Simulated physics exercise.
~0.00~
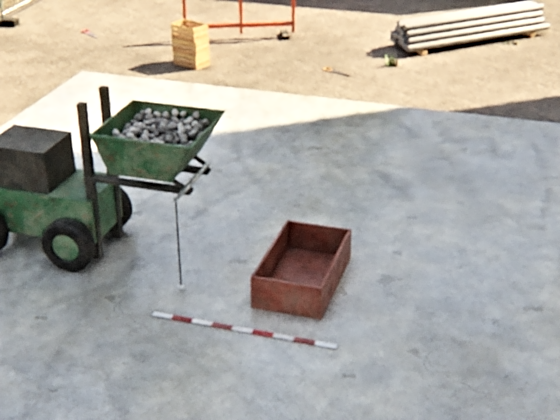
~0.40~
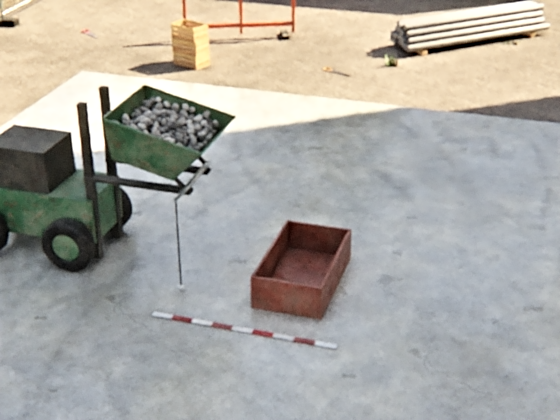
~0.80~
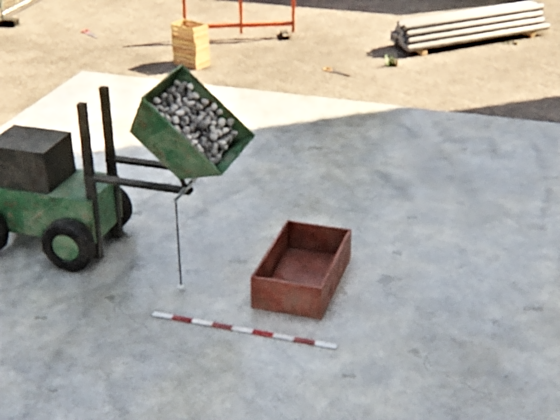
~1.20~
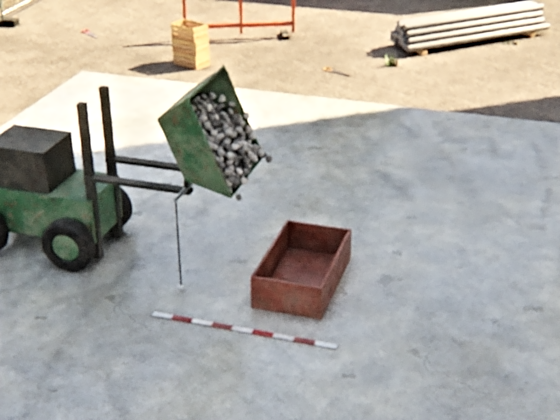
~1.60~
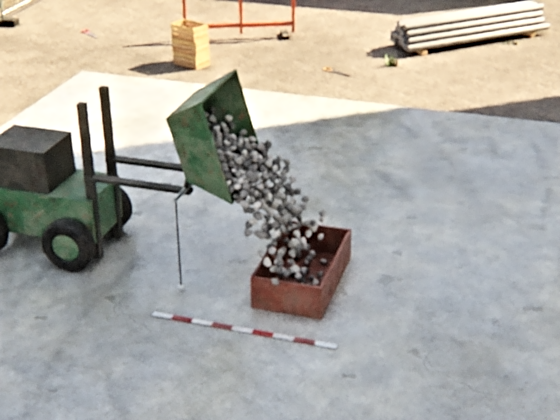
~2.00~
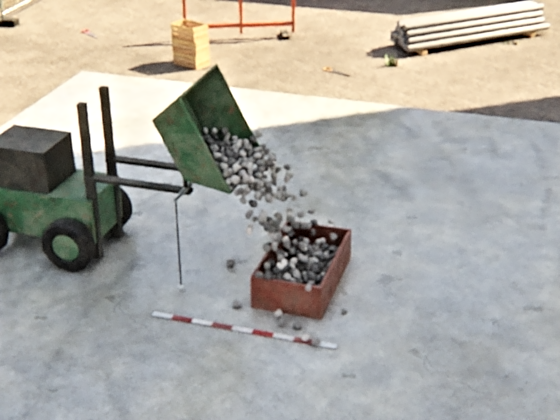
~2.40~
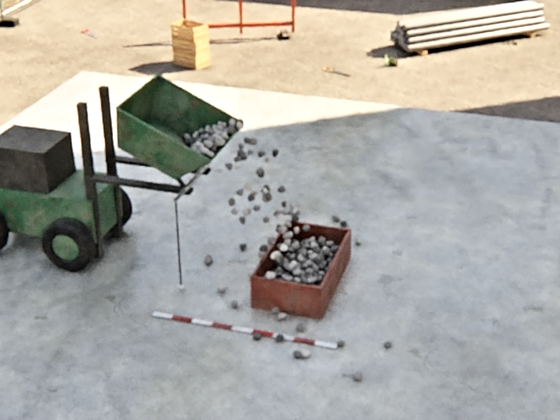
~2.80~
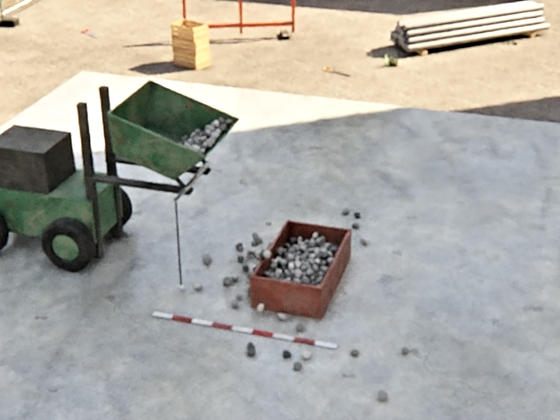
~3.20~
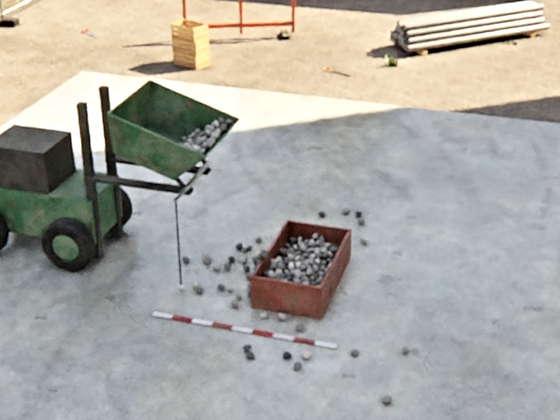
On a sunlit concrete yard, a green fork truck tipped its raised skip to the right and poured grey stones into a reddish-brown bin, then swung it partway back, leaving the bin heaped, some stones scattered around it and some still in the skip.
